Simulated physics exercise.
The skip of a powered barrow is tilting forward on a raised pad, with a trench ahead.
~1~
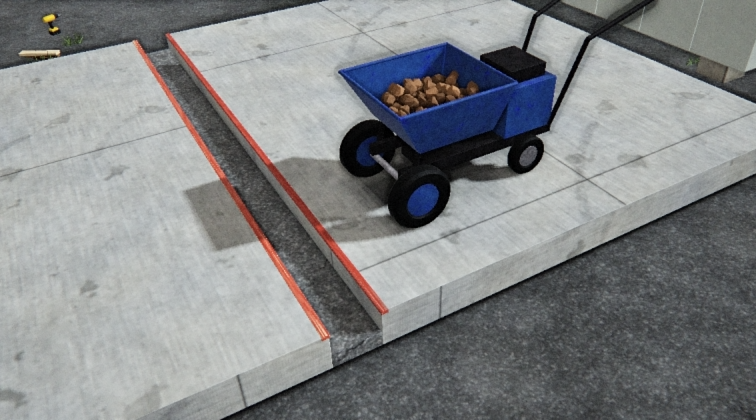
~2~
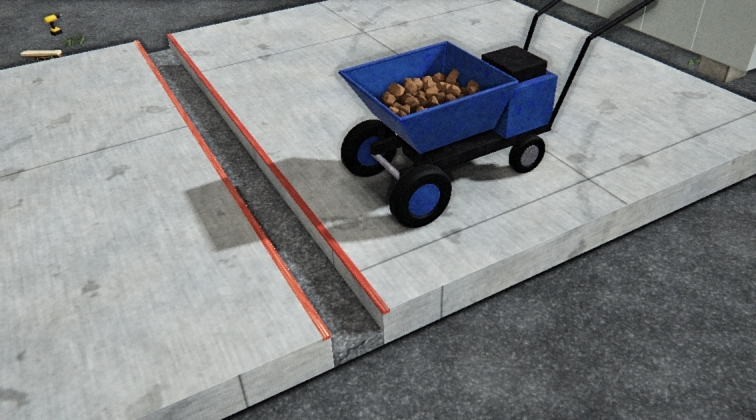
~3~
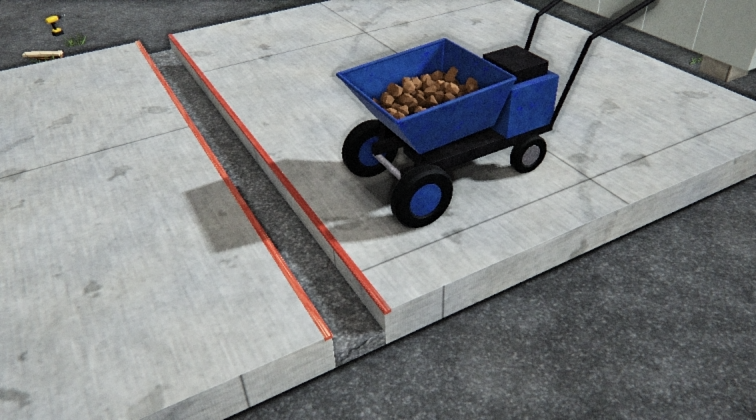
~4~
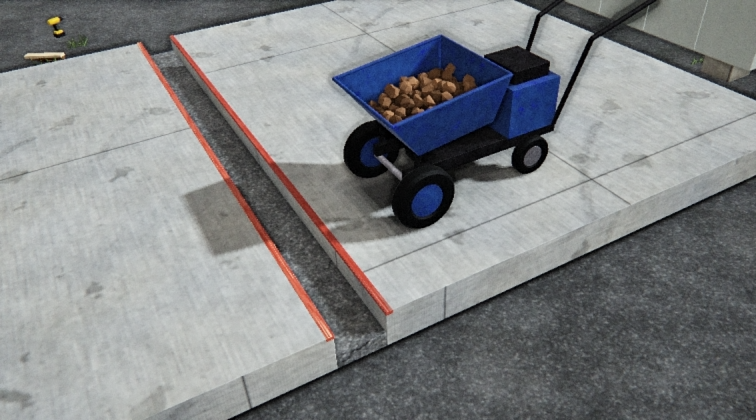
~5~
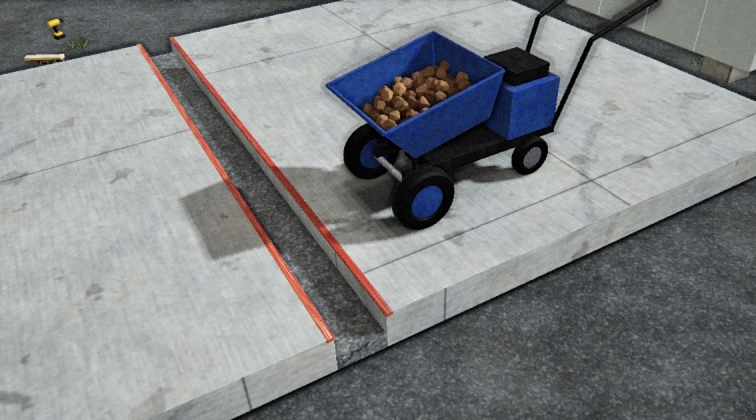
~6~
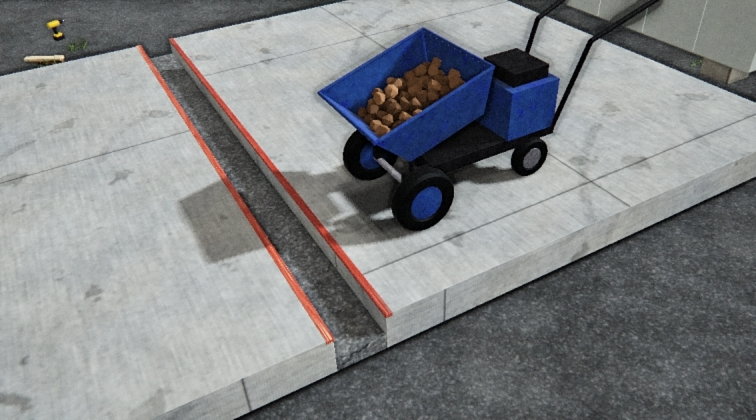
The clip opens on a blue powered barrow loaded with brown clods, standing level on a raised concrete pad beside a narrow, orange-edged trench. After a brief stillness, its skip begins tilting forward to the left, then leans clearly lower at the lip while the wheels stay put.
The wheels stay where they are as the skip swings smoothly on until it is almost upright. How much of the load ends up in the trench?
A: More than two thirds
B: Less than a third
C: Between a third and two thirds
(A) More than two thirds.
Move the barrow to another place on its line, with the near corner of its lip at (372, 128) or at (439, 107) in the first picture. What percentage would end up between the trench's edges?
Okay, so the first one ends at 50 % and the second at 40 %.
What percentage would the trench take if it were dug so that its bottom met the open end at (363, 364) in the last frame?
Something like 100 %.
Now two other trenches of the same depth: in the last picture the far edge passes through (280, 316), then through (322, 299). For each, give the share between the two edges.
100 % and 70 %, give or take.
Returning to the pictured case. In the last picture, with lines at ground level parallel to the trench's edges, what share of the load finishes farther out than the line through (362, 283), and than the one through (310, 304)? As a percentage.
I'd say some 100 in a hundred, and after that 10 in a hundred.
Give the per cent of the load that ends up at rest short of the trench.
My estimate is close to 0 in a hundred.
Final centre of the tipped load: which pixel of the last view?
The centre comes to rest near (298, 248).
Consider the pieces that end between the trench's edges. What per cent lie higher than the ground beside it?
Around 20 per cent.
Just after the last frame, skip tipped steeply; every one in the skip.
A moment on, skip tipped steeply; almost all in the skip; about a tenth in or heaped over the trench; just a few beyond it; just a few falling.
Further on, skip tipped right over; roughly a third in the skip; roughly two thirds in or heaped over the trench; about a tenth beyond it.
When it is over, skip tipped right over; almost all in or heaped over the trench; about a tenth beyond it.
